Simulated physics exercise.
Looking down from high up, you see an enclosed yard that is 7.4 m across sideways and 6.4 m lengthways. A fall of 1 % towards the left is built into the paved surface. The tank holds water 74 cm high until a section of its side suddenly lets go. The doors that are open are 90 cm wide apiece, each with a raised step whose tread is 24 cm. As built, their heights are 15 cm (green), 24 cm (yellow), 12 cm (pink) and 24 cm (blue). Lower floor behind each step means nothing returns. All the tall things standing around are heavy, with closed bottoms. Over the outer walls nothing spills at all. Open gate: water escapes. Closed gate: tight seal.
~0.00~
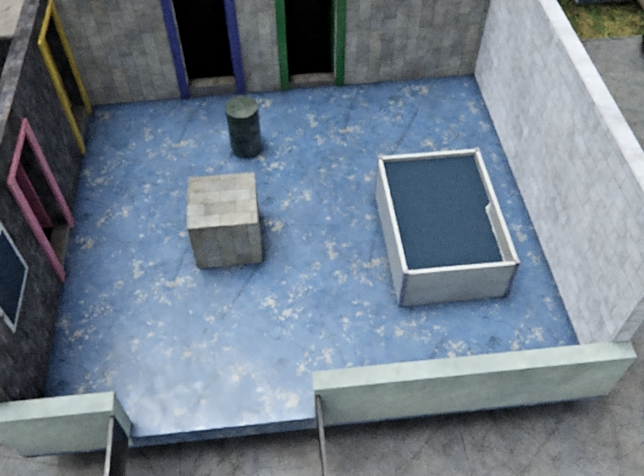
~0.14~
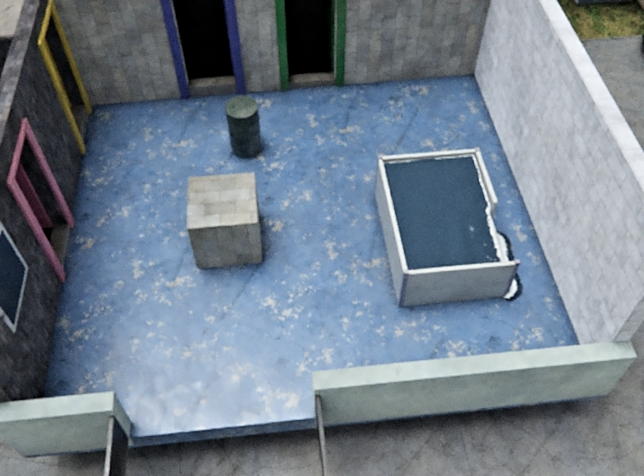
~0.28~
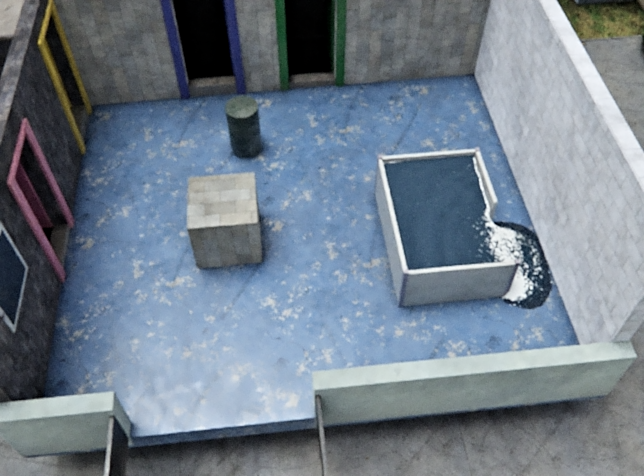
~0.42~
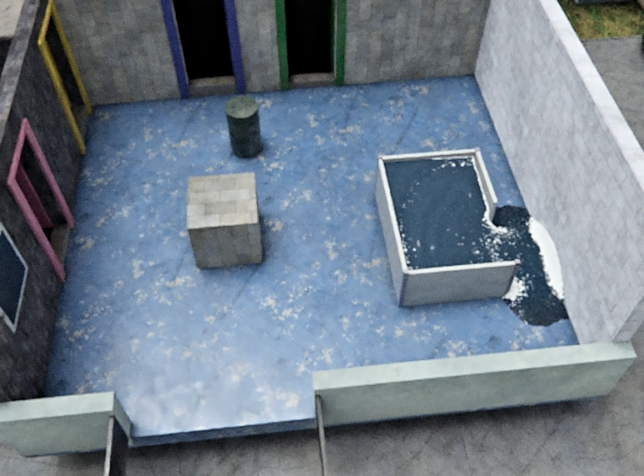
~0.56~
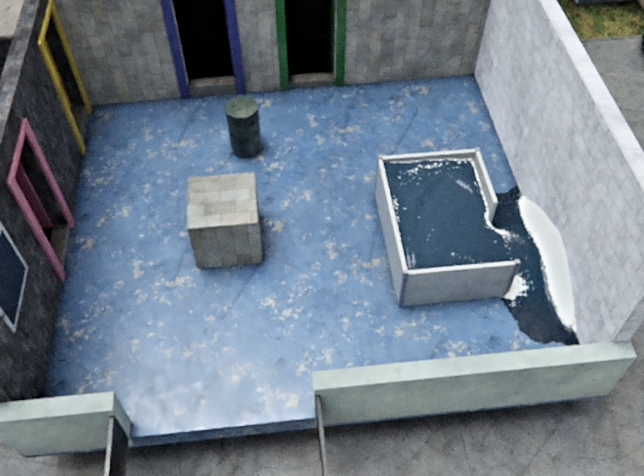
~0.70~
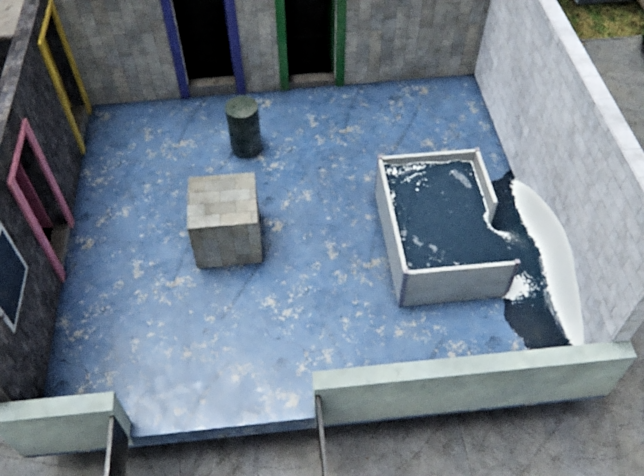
Dark water pouring through a gap in a white-walled tank's right side, foaming and spreading along the yard's right wall.
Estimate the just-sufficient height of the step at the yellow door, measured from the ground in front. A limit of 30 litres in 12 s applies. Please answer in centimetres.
I would say 9 cm.
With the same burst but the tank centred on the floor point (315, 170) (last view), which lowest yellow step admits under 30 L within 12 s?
Roughly 8.5 centimetres.
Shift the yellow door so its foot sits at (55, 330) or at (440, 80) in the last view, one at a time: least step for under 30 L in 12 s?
Minimums: Roughly 10.0 cm and 16 cm.
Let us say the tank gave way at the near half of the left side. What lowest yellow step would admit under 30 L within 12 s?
In that case about 7.5 cm.
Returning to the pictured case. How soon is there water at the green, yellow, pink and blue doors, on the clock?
Arrival: Green 2.8 s, yellow 5.5 s, pink 4.5 s, blue 3.8 s.
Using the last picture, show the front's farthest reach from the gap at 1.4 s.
The farthest wet point sits near (485, 101) in the last view.
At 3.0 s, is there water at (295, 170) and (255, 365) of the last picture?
Note: Point one not yet reached; point two reached.
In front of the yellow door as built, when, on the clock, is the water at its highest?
It peaks at about 6.5 s.
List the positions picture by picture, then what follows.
Still water, 74 cm deep, in the tank at (443, 210); the yellow door at (69, 88) is dry, in the first picture.
The gap is at (496, 255), the front 0.3 m out at a hidden place; the back of the tank holds 74 cm, in the second picture.
The gap is at (495, 256), the front 0.8 m out at (540, 251); the back of the tank holds 74 cm, in the third picture.
The gap is at (495, 256), the front 0.9 m out at (567, 310); the back of the tank holds 69 cm, in the fourth picture.
The front is at (577, 336), 1.2 m from the gap at (495, 256); 1.9 m2 of floor is wet, 63 cm left at the back, in the fifth picture.
Water pours out at (495, 256) and has run 1.5 m, to a hidden place; about 14 cm deep outside, 63 cm at the back; 7.1 m in a straight line remain to the yellow door at (69, 88), in the sixth picture.
After 1.4 s water covers 15 % of the floor, deepest (60 cm) near (590, 370); it has not reached the yellow door.
After 3.0 s water covers 40 % of the floor, deepest (32 cm) near (590, 370); it has not reached the yellow door.
After 12.0 s water covers 95 % of the floor, deepest (12 cm) near (79, 177); 11 cm at the yellow door, 0 litres in over its 24 cm step.
At the yellow door as built, the water arrived by 5.7 s and peaked near 15 cm at 6.6 s.
With a step of 7.5 cm, 60 litres would have come in within the 12 s; with 10 cm, 19 litres. So under 30 litres takes about 9 cm.
